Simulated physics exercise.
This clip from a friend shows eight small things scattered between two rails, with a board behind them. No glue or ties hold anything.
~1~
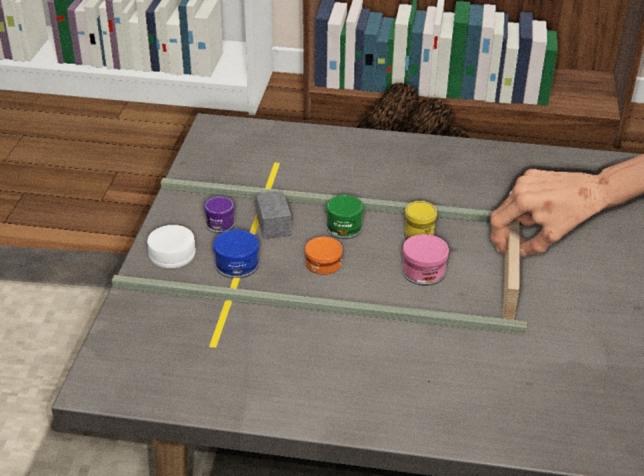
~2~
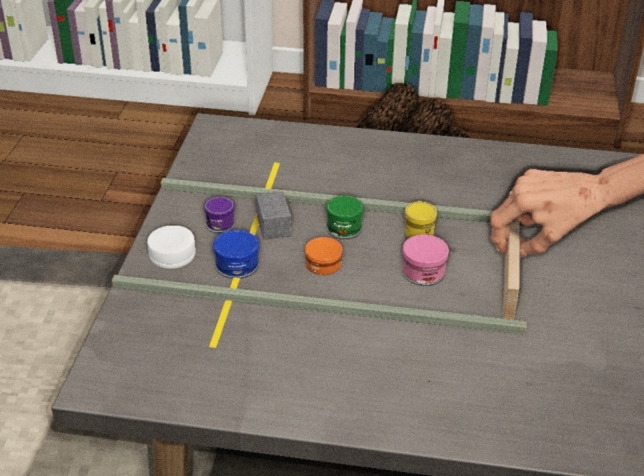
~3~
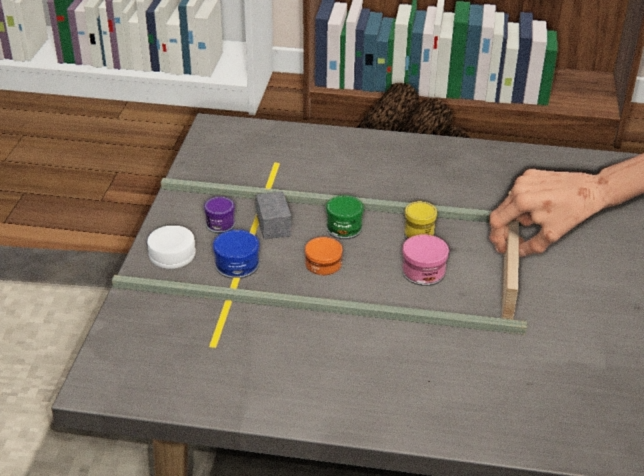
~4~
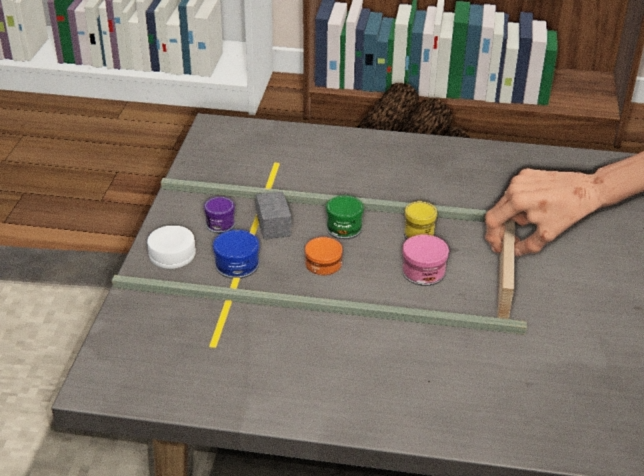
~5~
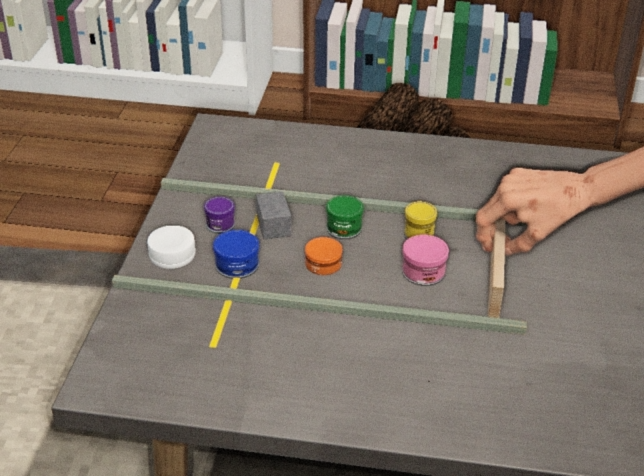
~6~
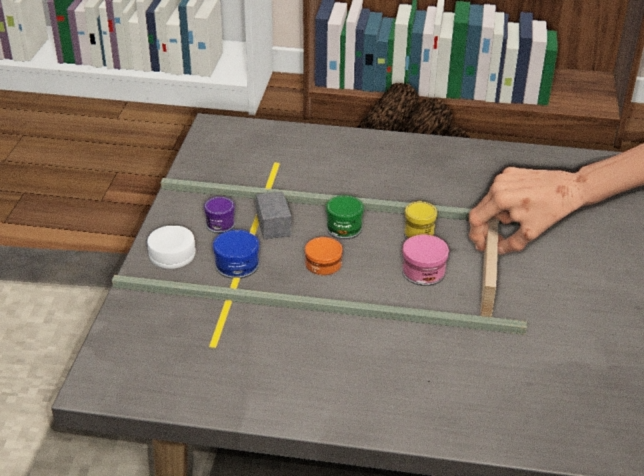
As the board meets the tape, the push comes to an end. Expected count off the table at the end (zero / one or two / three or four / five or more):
Nothing drops.
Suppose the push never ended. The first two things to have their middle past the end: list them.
Sequence: White lid; purple tin.
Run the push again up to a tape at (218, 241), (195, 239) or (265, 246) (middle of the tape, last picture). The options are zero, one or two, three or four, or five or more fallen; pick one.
Results per position - one to two / just one or two / no fall at all.
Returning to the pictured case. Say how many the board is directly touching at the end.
2 of them.
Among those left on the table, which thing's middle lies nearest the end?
The white lid winds up nearest.
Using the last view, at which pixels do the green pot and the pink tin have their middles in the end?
Roughly at (215, 195) and at (227, 234), in that order.
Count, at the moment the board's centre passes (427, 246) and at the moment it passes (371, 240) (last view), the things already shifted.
I get 2 at the one place and 4 at the other.
Soon after, none off yet; white lid at rest near (172, 247); purple tin at rest near (220, 215); blue pot at rest near (237, 254).
At rest, the number that fall off is zero.
